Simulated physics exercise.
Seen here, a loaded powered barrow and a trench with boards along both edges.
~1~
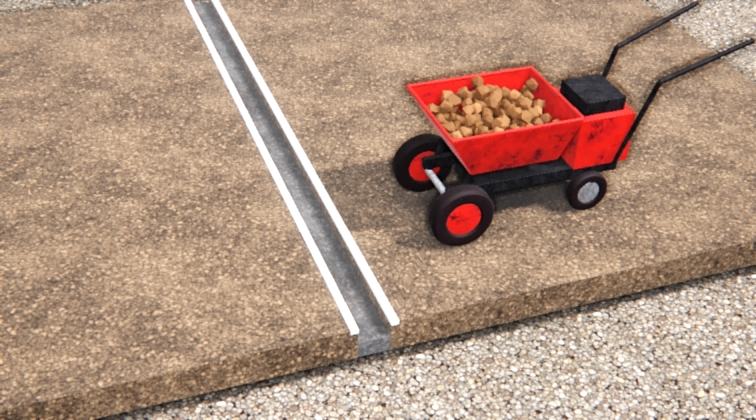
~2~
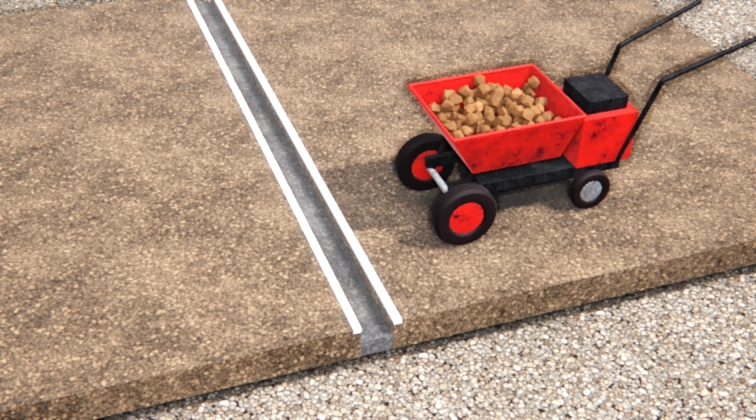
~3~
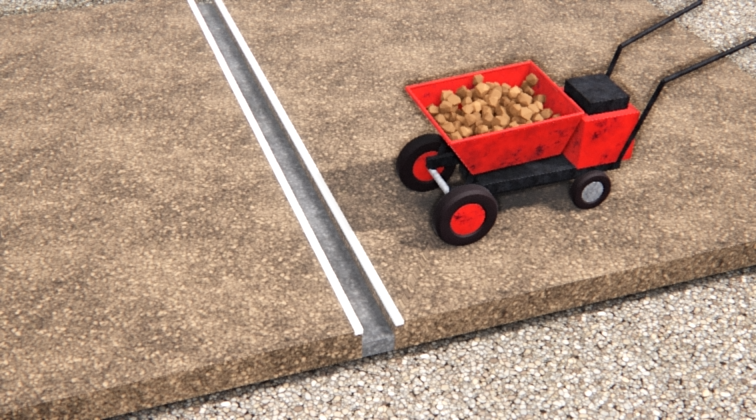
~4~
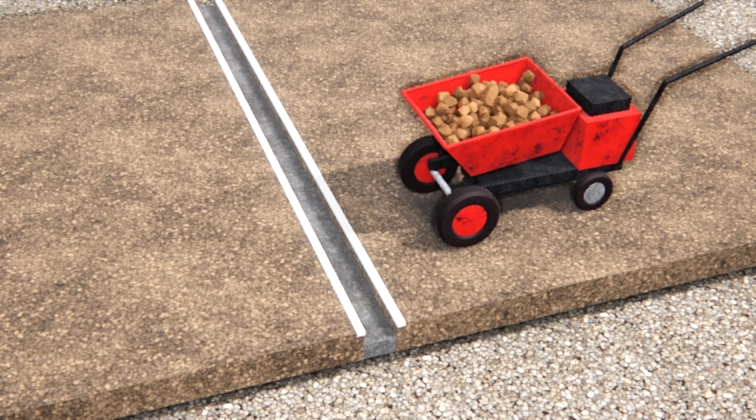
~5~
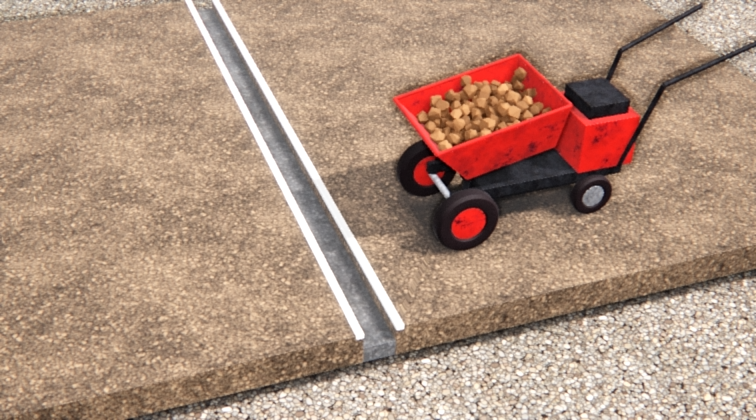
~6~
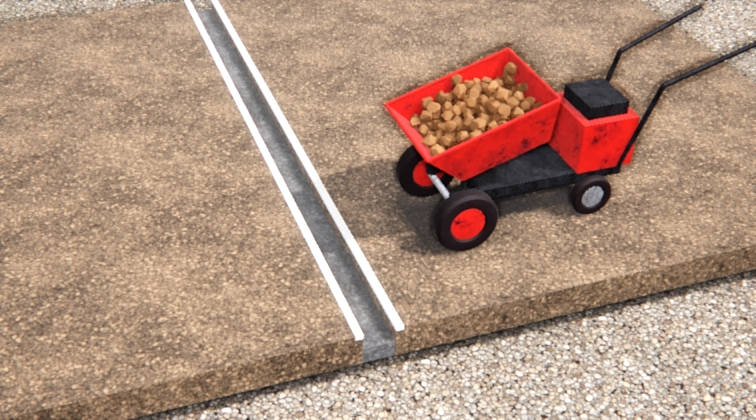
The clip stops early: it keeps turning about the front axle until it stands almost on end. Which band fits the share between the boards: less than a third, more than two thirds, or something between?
Between the edges lies from one third to two thirds of the load.
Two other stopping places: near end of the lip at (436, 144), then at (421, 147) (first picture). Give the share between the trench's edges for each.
The first gives 40 %, the second 30 %.
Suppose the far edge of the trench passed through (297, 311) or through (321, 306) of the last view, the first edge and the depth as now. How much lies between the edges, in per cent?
In turn 90 and 70 in a hundred.
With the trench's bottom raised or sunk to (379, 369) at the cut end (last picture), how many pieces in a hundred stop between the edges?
Roughly 70 in a hundred.
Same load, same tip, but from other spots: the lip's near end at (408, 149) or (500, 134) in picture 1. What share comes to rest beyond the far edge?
About 90 and 0 per cent.
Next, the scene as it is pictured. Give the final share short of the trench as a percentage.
Close to 10 per cent.
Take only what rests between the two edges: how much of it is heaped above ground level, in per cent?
Roughly 50 in a hundred.
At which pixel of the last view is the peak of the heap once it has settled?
Around (334, 221).
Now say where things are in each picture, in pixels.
Lip of the skip at (452, 142), level; top of the load at (494, 103), clay clods; first edge of the trench at (376, 287); far edge at (337, 295), the trench under half as wide as the skip, and about half as deep as wide, in the first frame.
Lip of the skip at (453, 141), level; top of the load at (495, 102), in the second frame.
Lip of the skip at (450, 144), tipped barely; top of the load at (500, 107), in the third frame.
Lip of the skip at (446, 148), tipped a little; top of the load at (507, 104), in the fourth frame.
Lip of the skip at (437, 155), tipped a little; top of the load at (501, 106), in the fifth frame.
Lip of the skip at (428, 161), tipped clearly; top of the load at (500, 94); first edge of the trench at (381, 293); far edge at (342, 301), in the sixth frame.
Soon, skip tipped steeply; all in the skip.
A while on, skip tipped right over; about two thirds in the skip; a stray few short of the trench; about a quarter in or heaped over the trench; a small part beyond it; a small part falling.
Towards the end, skip tipped right over; a small part in the skip; a small part short of the trench; about half in or heaped over the trench; about a third beyond it.
Finally, skip tipped right over; a small part in the skip; a small part short of the trench; about half in or heaped over the trench; about a third beyond it.
